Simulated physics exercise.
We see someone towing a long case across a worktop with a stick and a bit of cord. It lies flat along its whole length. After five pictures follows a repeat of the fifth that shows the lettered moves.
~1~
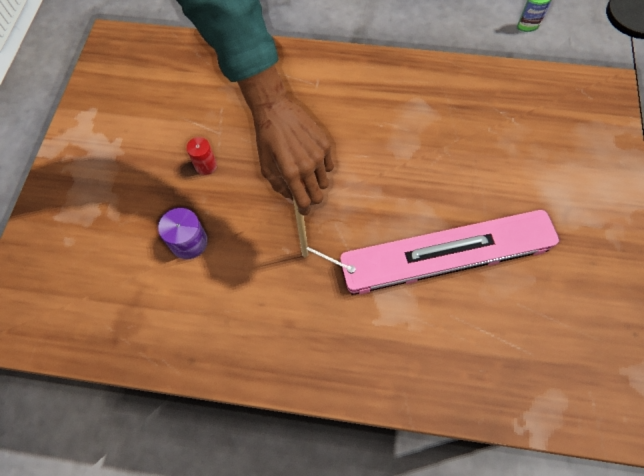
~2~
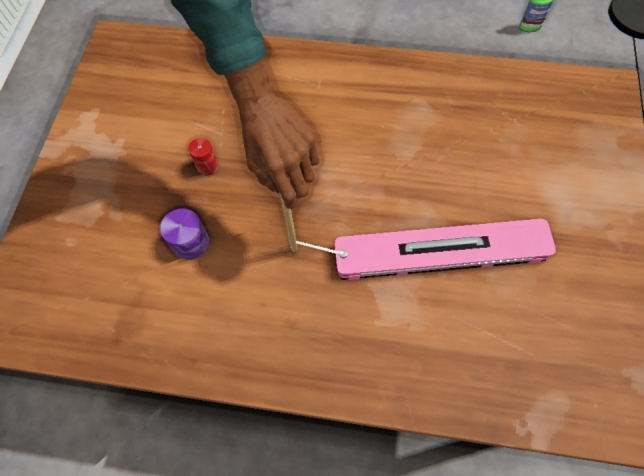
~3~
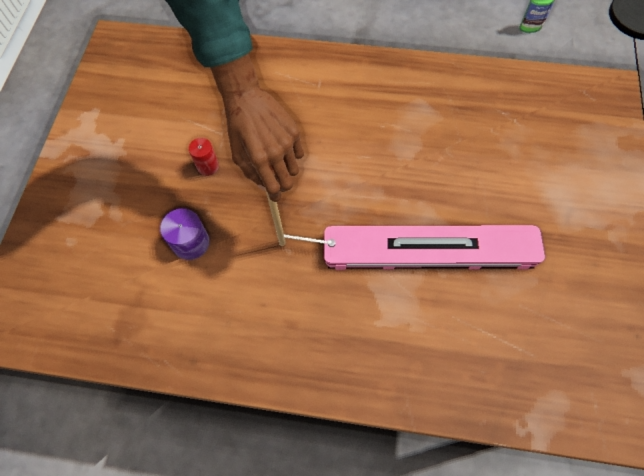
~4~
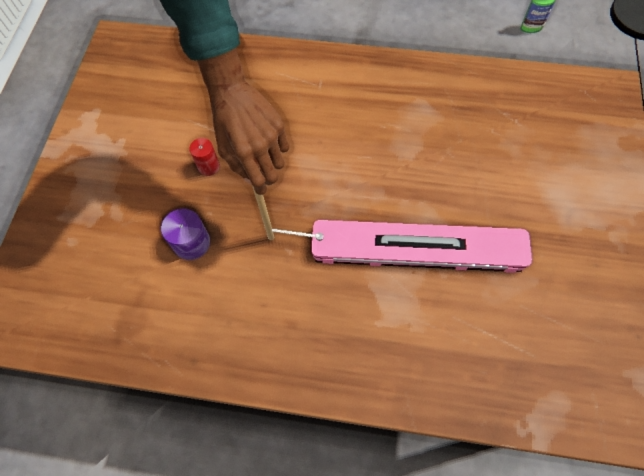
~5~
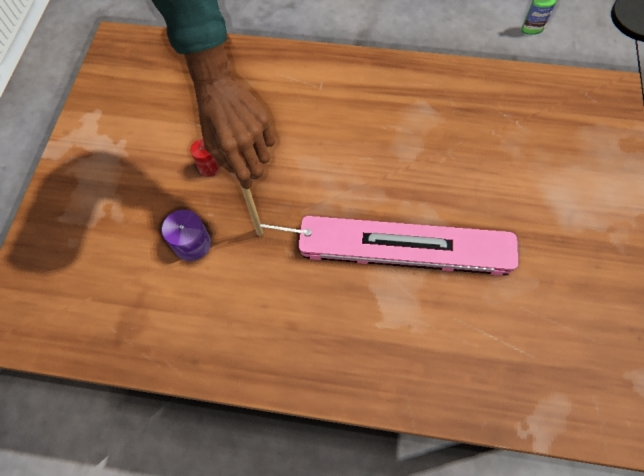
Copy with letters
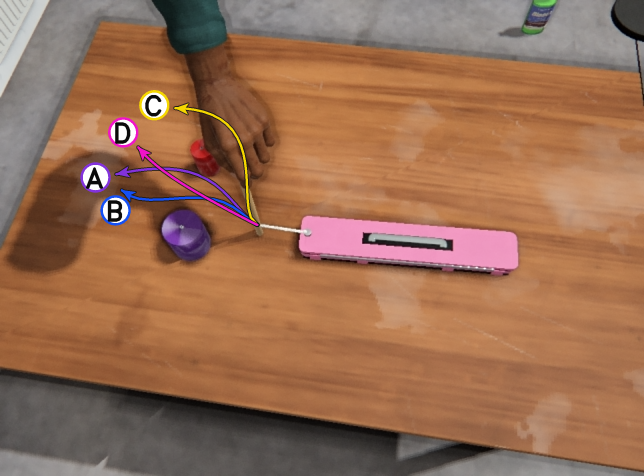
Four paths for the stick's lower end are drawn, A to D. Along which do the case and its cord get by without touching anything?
Everything stays clear on C.
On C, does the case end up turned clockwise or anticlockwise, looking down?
Clockwise.
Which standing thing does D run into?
It is the red candle.
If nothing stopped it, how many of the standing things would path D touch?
It touches one.
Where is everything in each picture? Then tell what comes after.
Purple tin (184, 234); pink case (450, 248); red candle (202, 157), in the first frame.
Pink case (444, 246); purple tin (186, 235), in the second frame.
Pink case (433, 244); purple tin (186, 235), in the third frame.
Pink case (421, 242); purple tin (187, 235), in the fourth frame.
Pink case (408, 242); purple tin (187, 236); red candle (206, 158), in the fifth frame.
On the marked copy, A from (257, 225) via (198, 175) to (116, 174); B from (257, 225) via (193, 197) to (122, 190); C from (257, 225) via (241, 145) to (175, 108); D from (257, 225) via (187, 187) to (138, 147).
With C. Early on, foot of the stick (246, 170), middle of the case (374, 227).
Further on, foot of the stick (224, 123), middle of the case (331, 195).
At the end, foot of the stick (176, 109), middle of the case (286, 169); nothing has been touched.
As for the rest, A meets the red candle; B meets the purple tin; D meets the red candle.
